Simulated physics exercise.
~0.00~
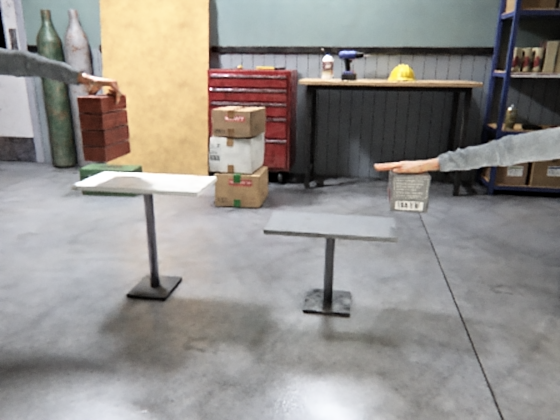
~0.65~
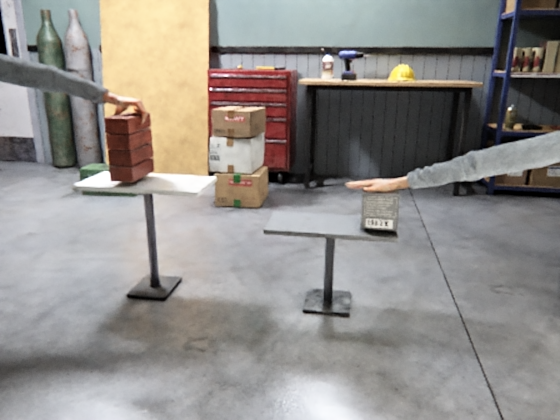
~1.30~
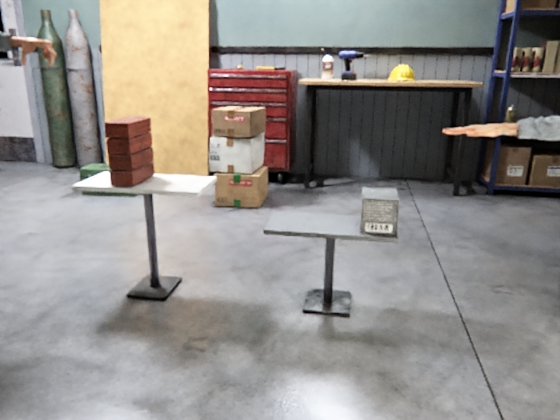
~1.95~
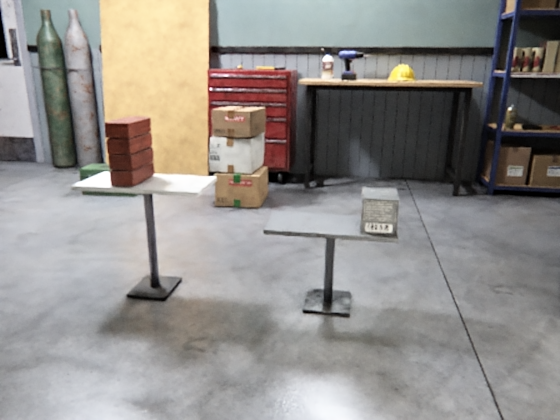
In a workshop, two hands set bricks and a box on separate tables, which stay steady.
